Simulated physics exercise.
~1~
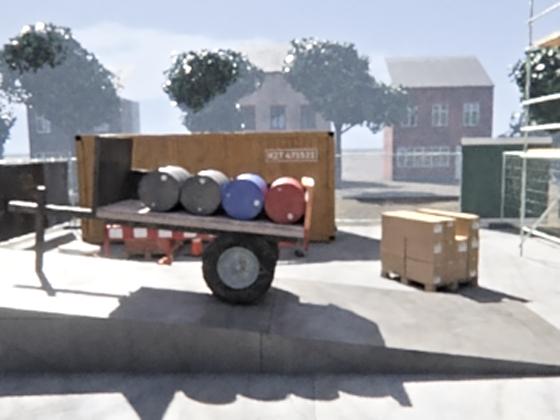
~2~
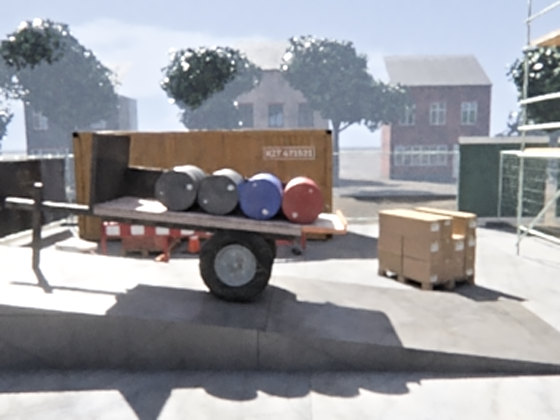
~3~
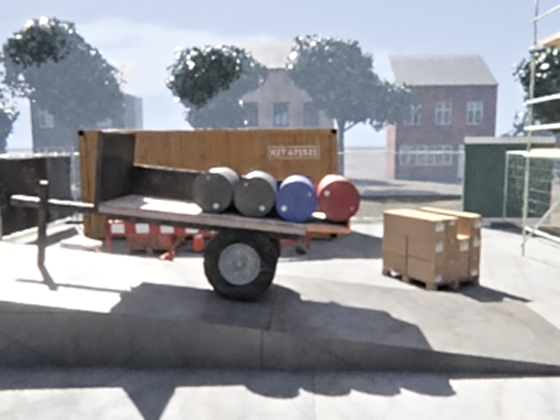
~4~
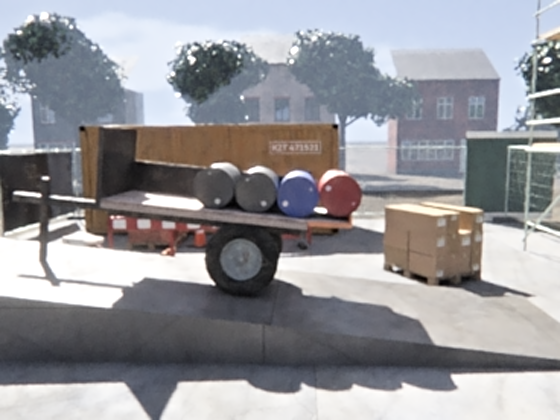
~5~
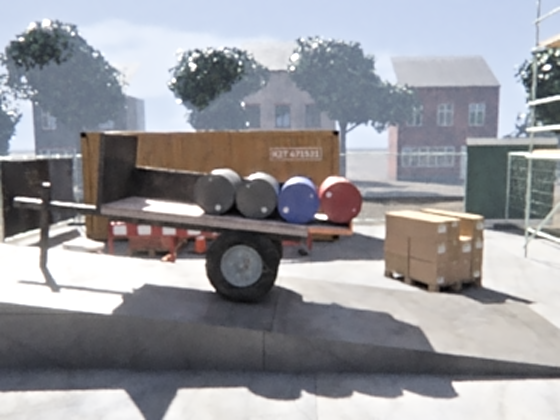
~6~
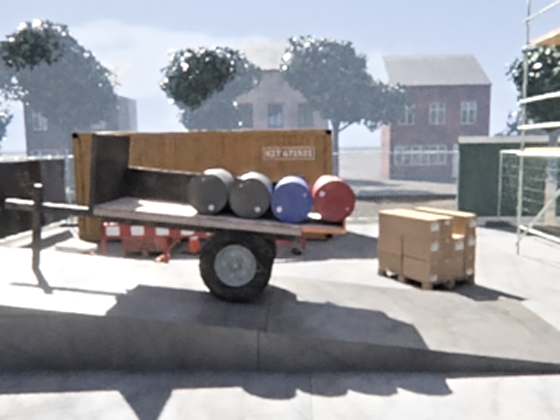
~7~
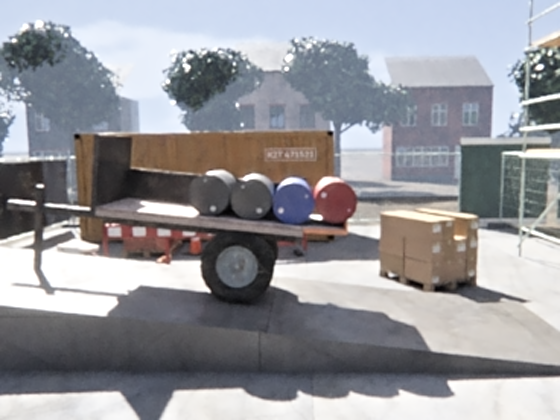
Four drums roll right along a tilted trailer and stop at its lowered tailgate, still aboard.
